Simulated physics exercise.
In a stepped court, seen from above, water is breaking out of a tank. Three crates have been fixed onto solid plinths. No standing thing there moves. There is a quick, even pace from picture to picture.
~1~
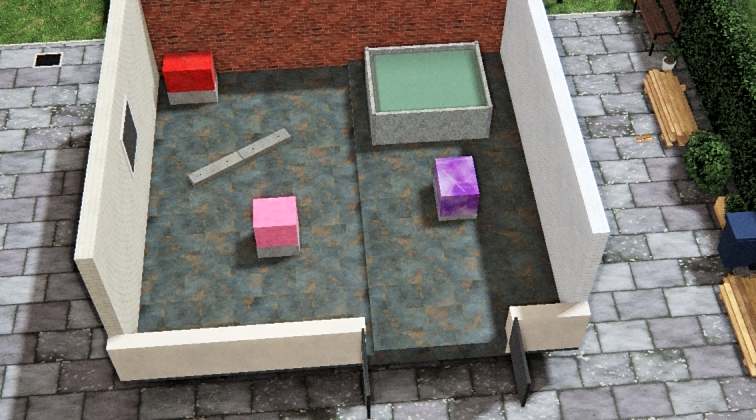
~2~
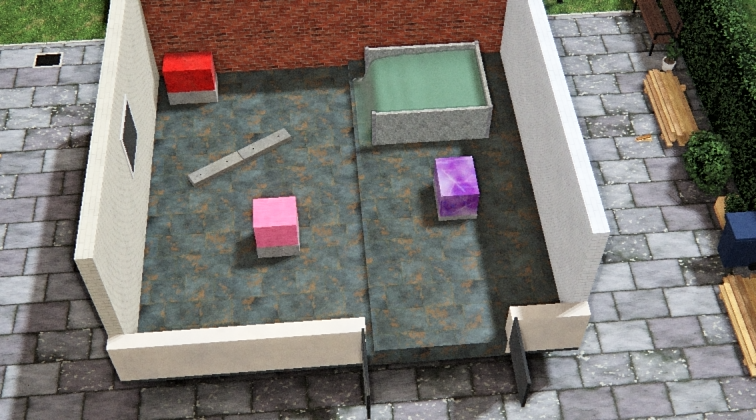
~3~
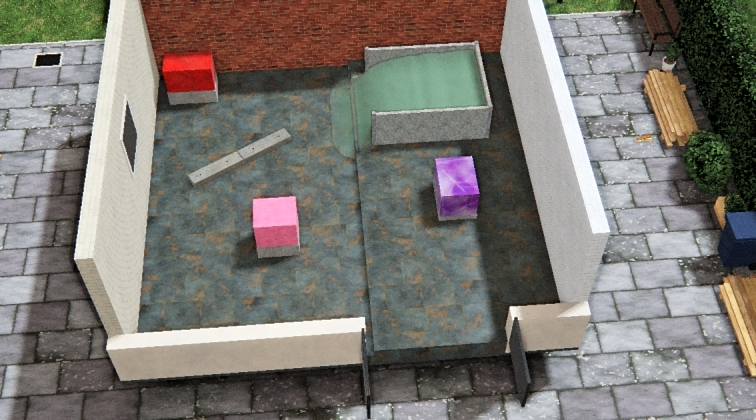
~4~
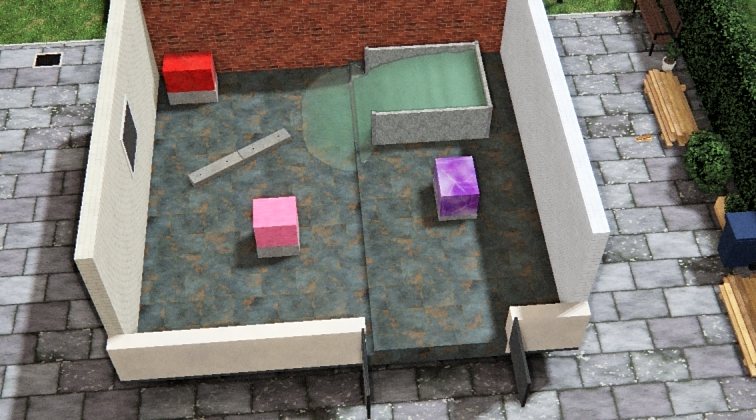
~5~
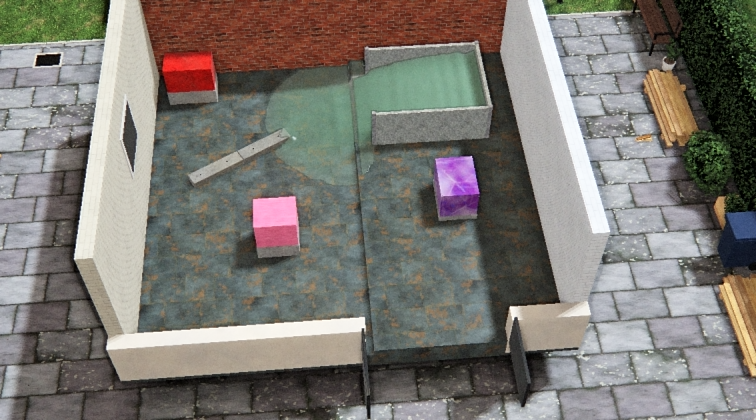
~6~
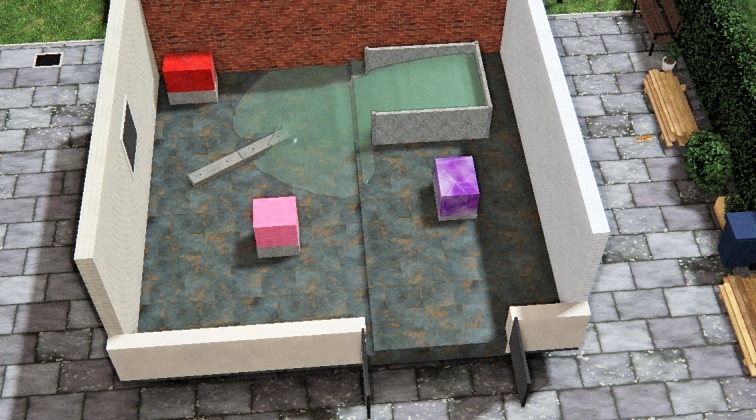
At first, still green water fills an open stone tank at the back of a walled court holding red, pink and purple blocks. Then water pours out through the tank's left side and spreads leftward across the dark floor, fanning wider until it reaches the pale slanting bar, while the blocks stay put.
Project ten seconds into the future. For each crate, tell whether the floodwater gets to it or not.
Outcome: Purple crate: High enough; red crate: Too low; pink crate: High enough.
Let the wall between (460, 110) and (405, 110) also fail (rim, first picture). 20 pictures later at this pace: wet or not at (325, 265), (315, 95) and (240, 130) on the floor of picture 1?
Read off point by point, the answer is soaking, not soaked, not soaked.
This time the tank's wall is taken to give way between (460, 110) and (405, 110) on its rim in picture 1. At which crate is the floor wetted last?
I'd go with the crate marked red.
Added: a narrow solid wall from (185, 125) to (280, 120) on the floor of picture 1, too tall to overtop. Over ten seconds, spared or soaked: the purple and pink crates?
Purple crate: Untouched, pink crate: Untouched.
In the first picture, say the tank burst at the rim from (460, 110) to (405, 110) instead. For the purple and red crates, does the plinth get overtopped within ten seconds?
Observed: Purple is doused; red stays clear.
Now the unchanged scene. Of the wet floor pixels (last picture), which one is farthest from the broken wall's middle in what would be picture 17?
Pixel estimate: (140, 309).
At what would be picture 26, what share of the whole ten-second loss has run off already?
Around 0 %.
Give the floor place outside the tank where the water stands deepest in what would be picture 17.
My finger goes to (159, 93).
A moment on, water covers 30 % of the floor; the purple crate not reached, the red crate water round its plinth, the pink crate water round its plinth.
Next, water covers 40 % of the floor; the purple crate not reached, the red crate water round its plinth, the pink crate water round its plinth.
Then, water covers 45 % of the floor; the purple crate not reached, the red crate water round its plinth, the pink crate water round its plinth.
Later, water covers 65 % of the floor; the purple crate not reached, the red crate water round its plinth, the pink crate water round its plinth.
In the end, water covers 65 % of the floor; the purple crate stayed above the water, the red crate was topped, the pink crate stayed above the water.
